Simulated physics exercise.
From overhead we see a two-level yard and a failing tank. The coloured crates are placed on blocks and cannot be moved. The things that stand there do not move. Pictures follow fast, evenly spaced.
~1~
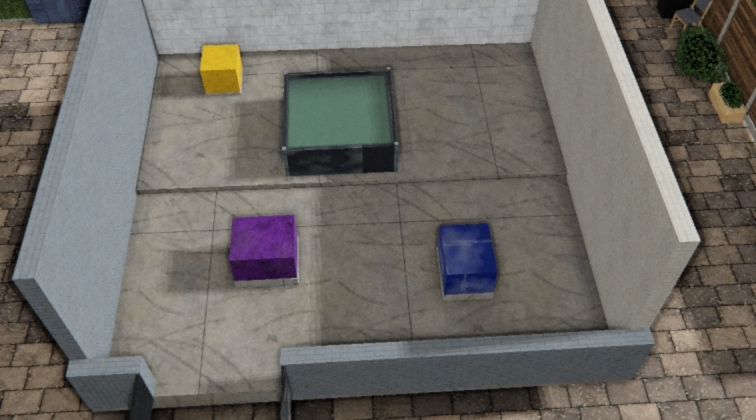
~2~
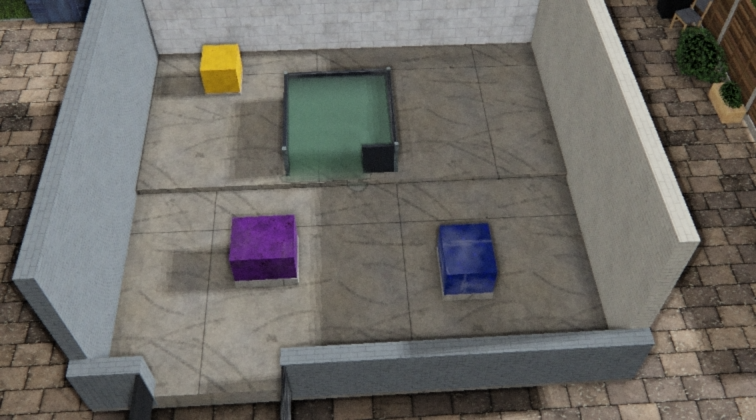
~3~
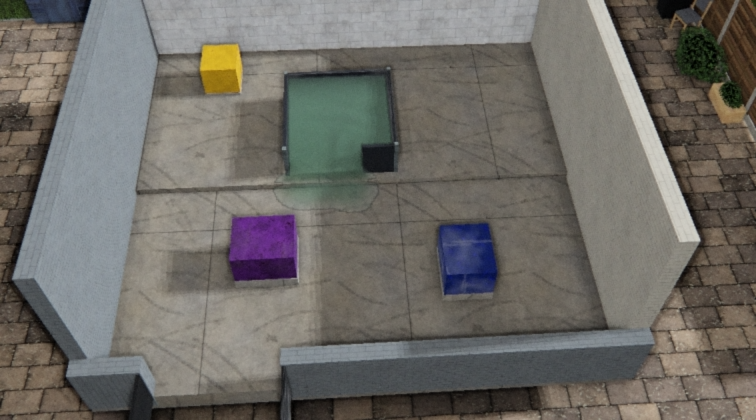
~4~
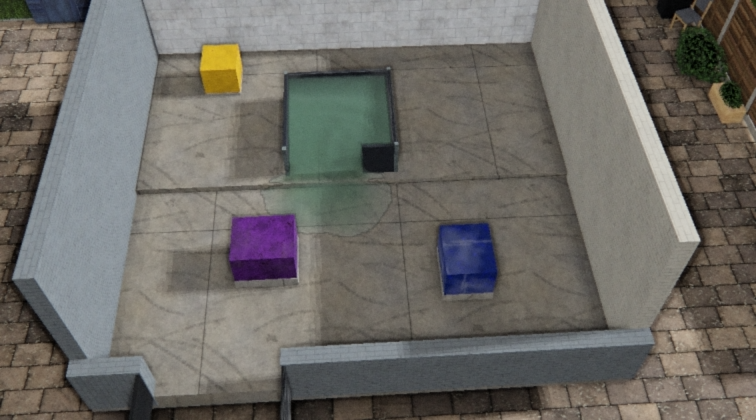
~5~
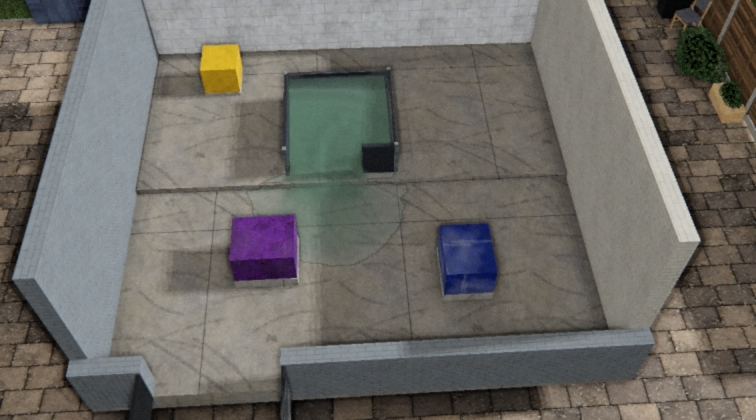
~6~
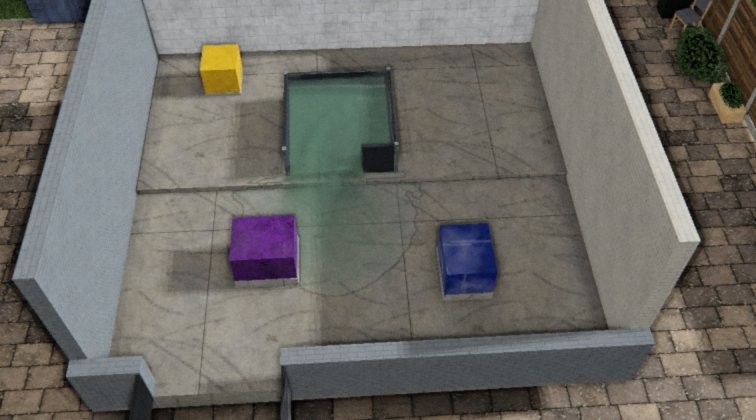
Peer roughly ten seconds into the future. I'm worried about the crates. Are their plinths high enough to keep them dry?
Well, the yellow crate will stay dry, the purple crate will get wet, the blue crate will stay dry.
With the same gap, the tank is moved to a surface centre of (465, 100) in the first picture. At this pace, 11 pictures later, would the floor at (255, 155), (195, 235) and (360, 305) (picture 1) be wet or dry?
As listed: Dry, no water, under water.
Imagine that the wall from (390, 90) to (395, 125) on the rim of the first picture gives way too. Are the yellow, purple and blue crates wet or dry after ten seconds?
Yellow crate is reached; purple crate is not reached; blue crate is not reached.
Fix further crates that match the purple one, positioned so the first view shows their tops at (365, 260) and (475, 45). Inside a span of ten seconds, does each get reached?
Crate one: Is inundated. Crate two: Stays clear.
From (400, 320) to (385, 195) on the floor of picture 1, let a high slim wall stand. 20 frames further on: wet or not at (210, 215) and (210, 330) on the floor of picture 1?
Reached, reached.
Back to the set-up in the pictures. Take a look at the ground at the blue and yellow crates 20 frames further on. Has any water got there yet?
Lab note - blue crate: Flood present, yellow crate: Flood absent.
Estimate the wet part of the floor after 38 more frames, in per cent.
Around 50 percent.
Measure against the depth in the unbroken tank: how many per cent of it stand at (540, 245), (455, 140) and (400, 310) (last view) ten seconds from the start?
16, 0 and 8 in a hundred, in turn.
A moment on, water covers 20 % of the floor; the yellow crate not reached, the purple crate water round its plinth, the blue crate water round its plinth.
Next, water covers 25 % of the floor; the yellow crate not reached, the purple crate water round its plinth, the blue crate water round its plinth.
Then, water covers 40 % of the floor; the yellow crate not reached, the purple crate water round its plinth, the blue crate water round its plinth.
Later, water covers 50 % of the floor; the yellow crate not reached, the purple crate water round its plinth, the blue crate water round its plinth.
In the end, water covers 55 % of the floor; the yellow crate stayed above the water, the purple crate was topped, the blue crate stayed above the water.
